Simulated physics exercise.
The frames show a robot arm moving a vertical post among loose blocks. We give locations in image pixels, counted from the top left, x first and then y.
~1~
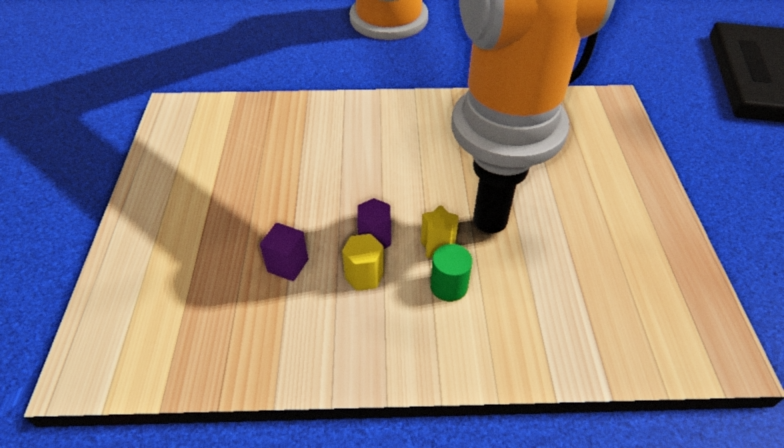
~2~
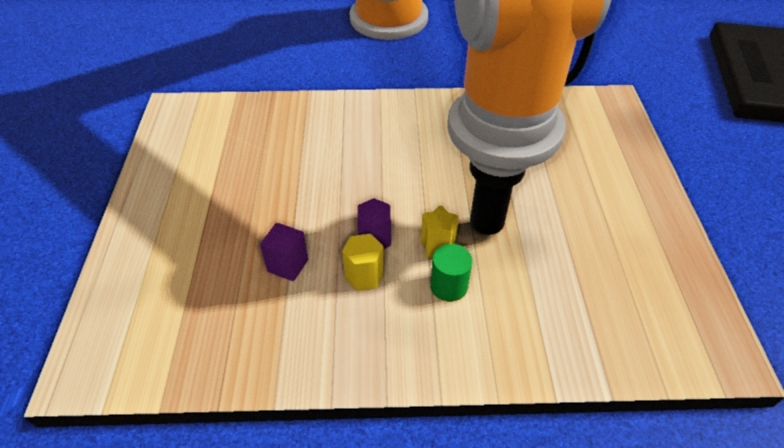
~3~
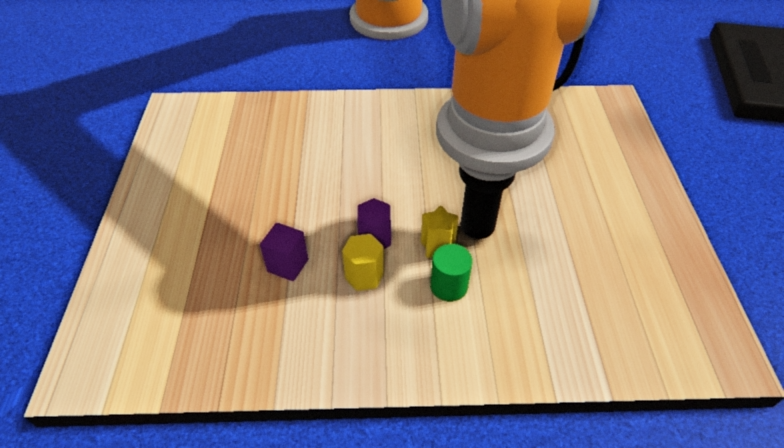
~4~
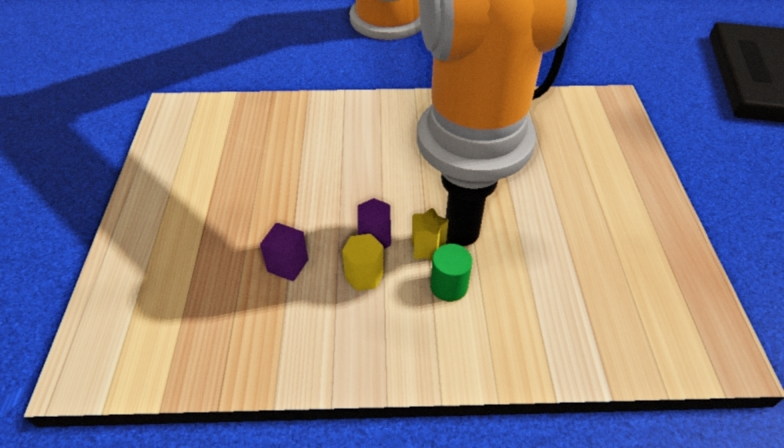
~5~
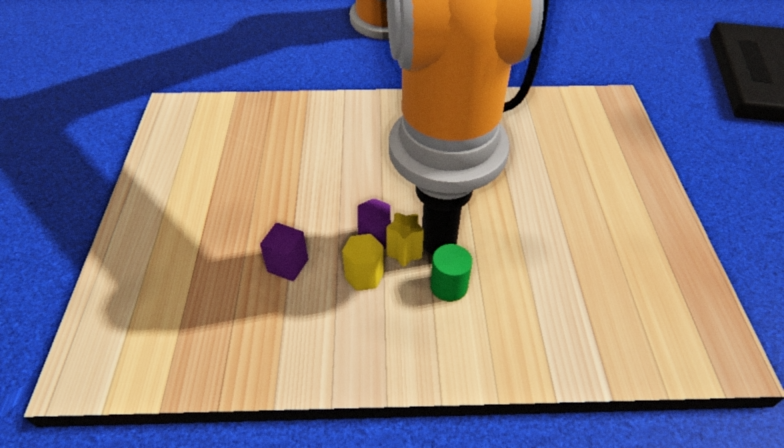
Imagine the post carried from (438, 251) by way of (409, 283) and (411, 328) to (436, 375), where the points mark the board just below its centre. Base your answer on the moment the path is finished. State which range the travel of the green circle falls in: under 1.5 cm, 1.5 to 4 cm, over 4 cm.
Movement: Under 1.5 cm.
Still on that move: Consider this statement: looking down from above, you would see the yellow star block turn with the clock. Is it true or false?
This is true.
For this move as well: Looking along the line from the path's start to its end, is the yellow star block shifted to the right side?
Yes - that is the case.
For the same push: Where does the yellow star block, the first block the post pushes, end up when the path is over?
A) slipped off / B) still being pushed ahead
(A)
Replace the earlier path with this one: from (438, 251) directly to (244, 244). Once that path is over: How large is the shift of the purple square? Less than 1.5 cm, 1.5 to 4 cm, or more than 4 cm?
Result: Over 4 cm.
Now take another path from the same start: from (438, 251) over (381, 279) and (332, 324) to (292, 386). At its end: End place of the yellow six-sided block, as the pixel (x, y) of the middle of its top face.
The centre of its top will be at (313, 263).
The first path, step by step. One third of the way, post at (409, 277); yellow six-sided block at (354, 251); yellow star block at (386, 234), turned 55° clockwise.
Two thirds of the way, post at (412, 322); yellow six-sided block at (354, 251); yellow star block at (386, 234), turned 55° clockwise.
At the end, post at (437, 369); yellow six-sided block at (354, 251); yellow star block at (386, 234), turned 55° clockwise; green circle still.
